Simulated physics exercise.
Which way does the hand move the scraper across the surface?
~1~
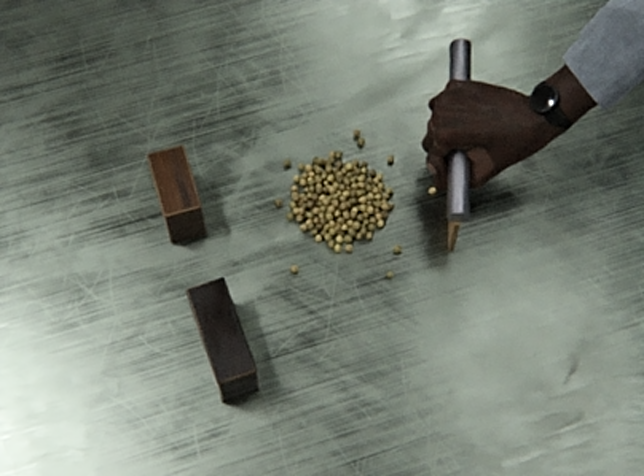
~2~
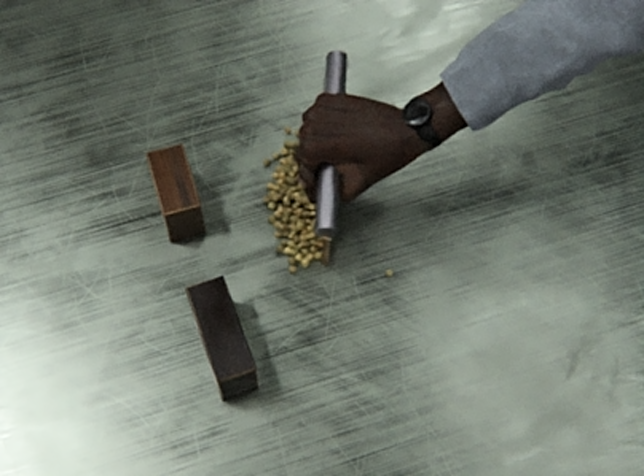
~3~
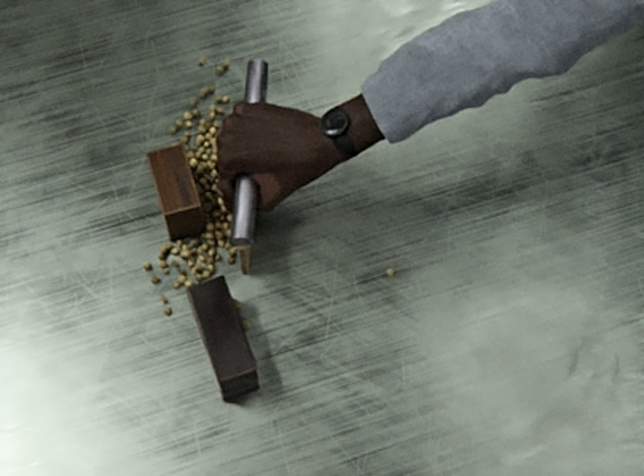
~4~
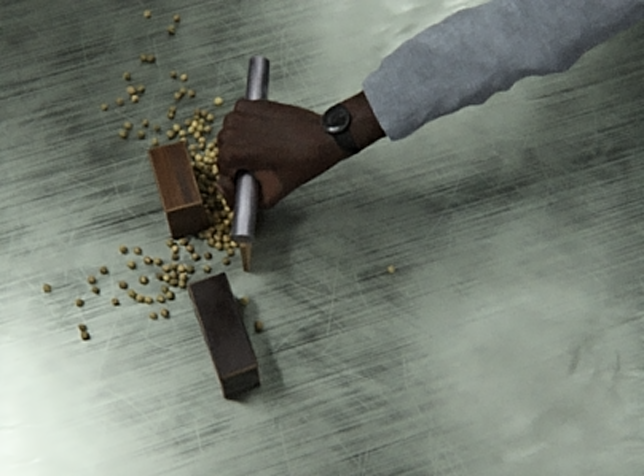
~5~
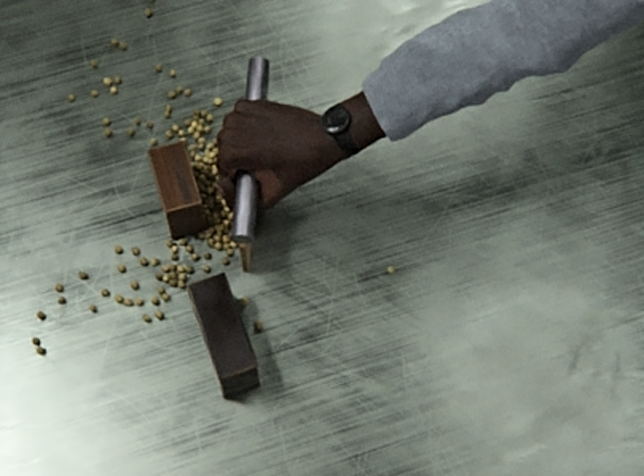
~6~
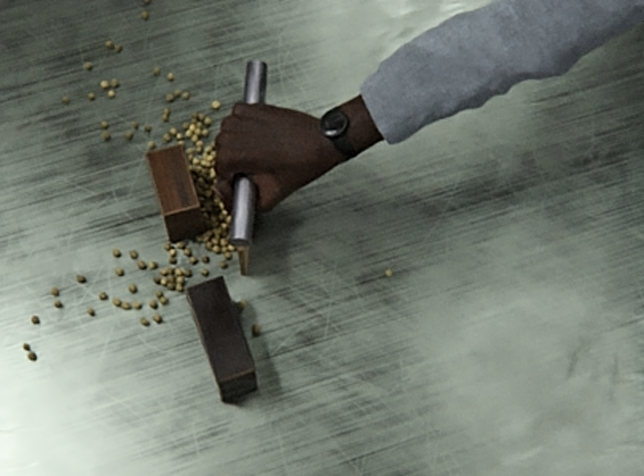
The hand moves the scraper to the left, pushing the beans toward the two wooden blocks.
